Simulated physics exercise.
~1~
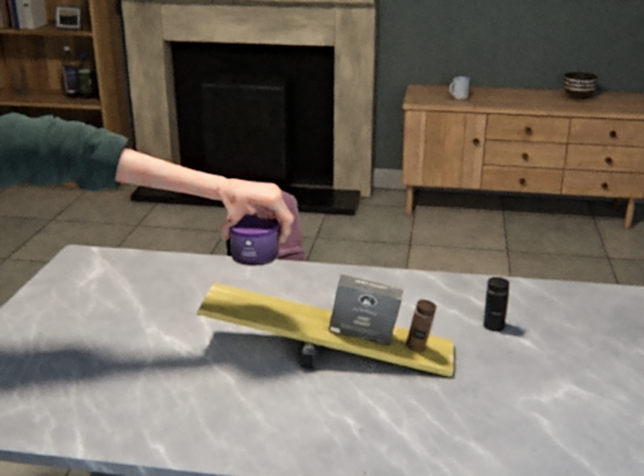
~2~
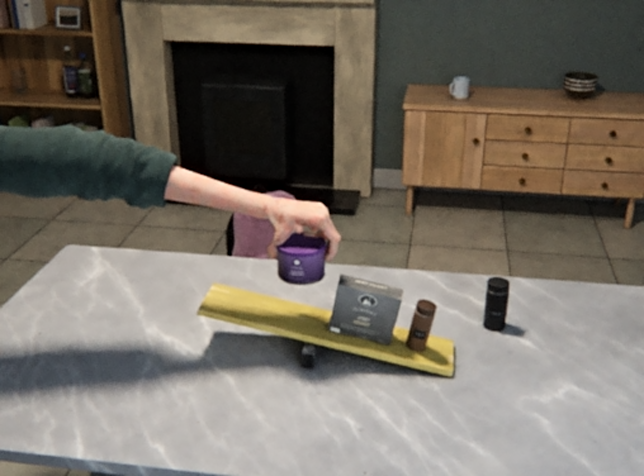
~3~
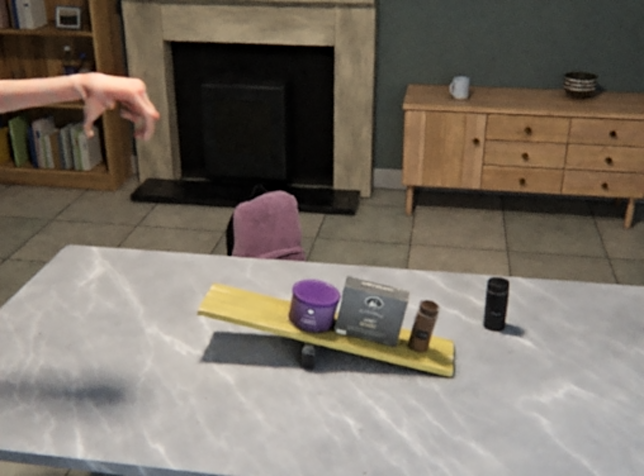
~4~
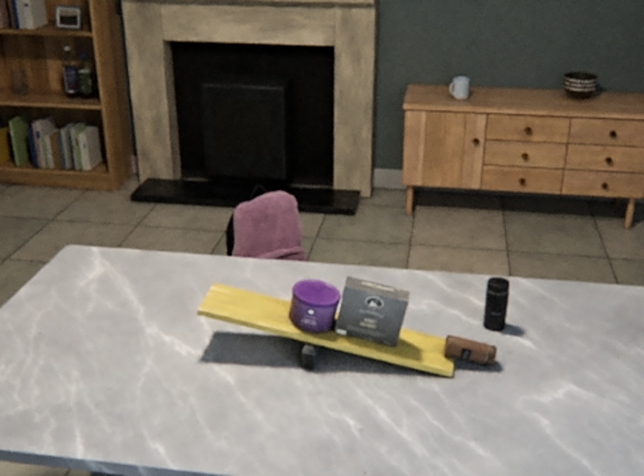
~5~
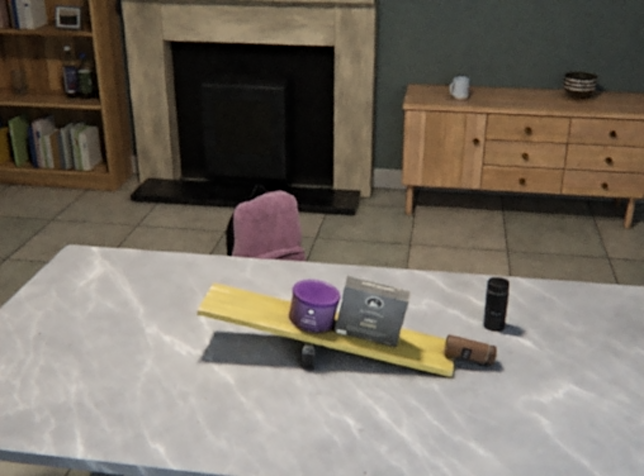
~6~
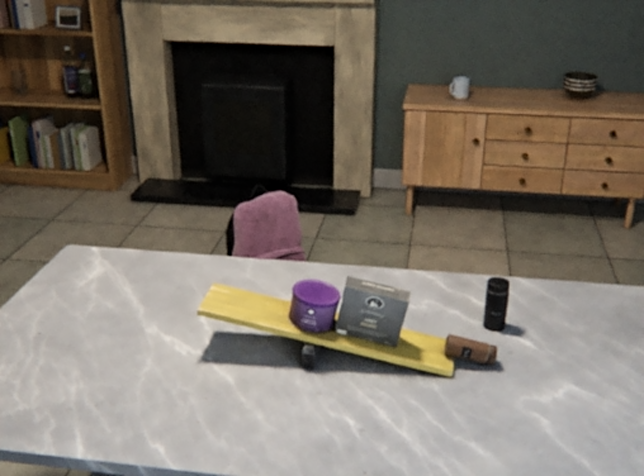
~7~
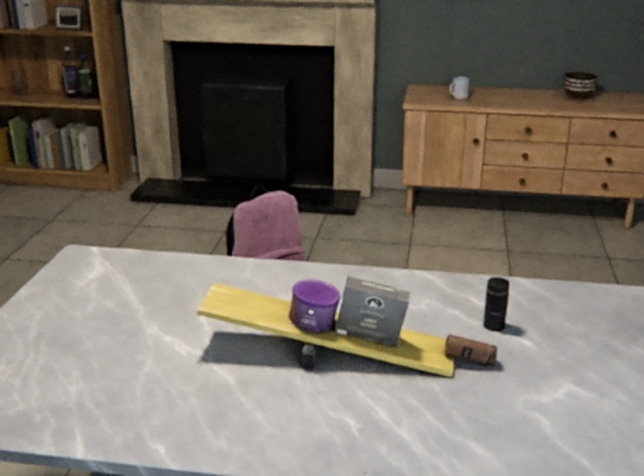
On a marble-topped table in a living room, a hand sets a purple tub beside a grey packet on a tilted yellow plank and withdraws; the brown shaker topples off the low right end and lies on its side, while the plank stays tilted.
